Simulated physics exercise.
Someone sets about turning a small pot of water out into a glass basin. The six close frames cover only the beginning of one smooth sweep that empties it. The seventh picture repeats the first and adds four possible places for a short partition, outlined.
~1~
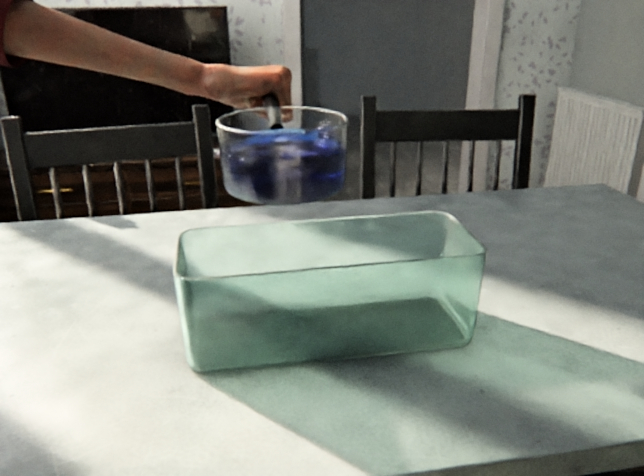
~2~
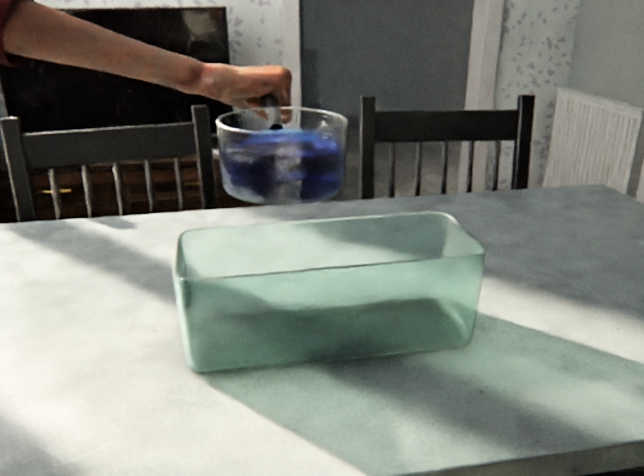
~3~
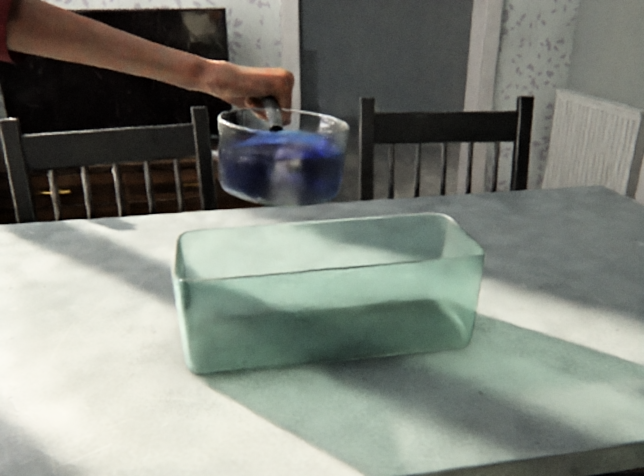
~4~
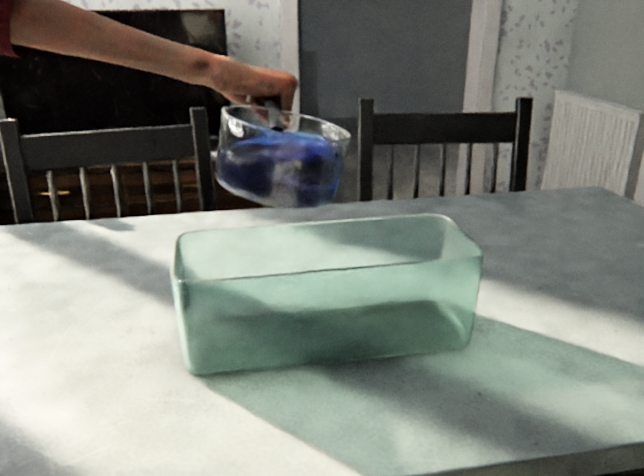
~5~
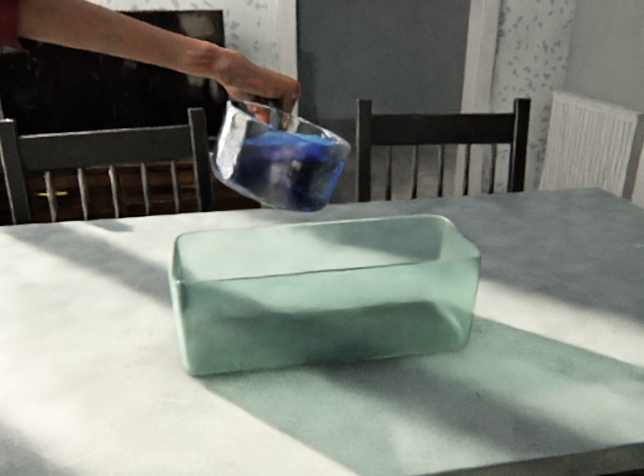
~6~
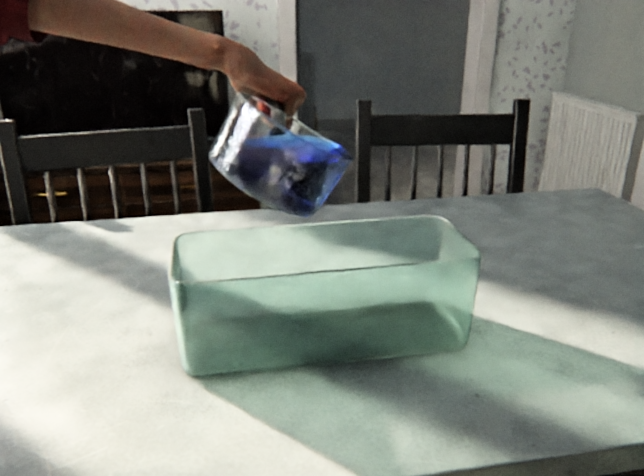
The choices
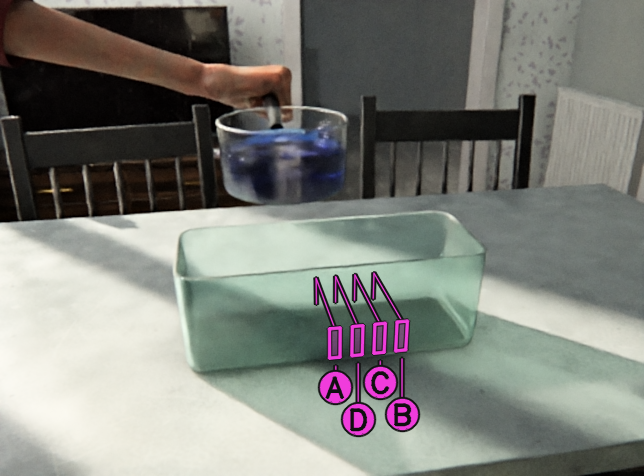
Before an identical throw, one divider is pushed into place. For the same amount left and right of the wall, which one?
B is best.
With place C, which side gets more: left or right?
More ends on the right.
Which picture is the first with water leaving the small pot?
Picture 6.
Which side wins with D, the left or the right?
More ends on the right.
On the marked copy, A at (335, 365); B at (402, 358); C at (380, 360); D at (358, 363).
For place A, about 6 % ends left of the wall and 94 % right of it.
For place B, about 51 % ends left of the wall and 49 % right of it.
For place C, about 23 % ends left of the wall and 76 % right of it.
For place D, about 7 % ends left of the wall and 93 % right of it.
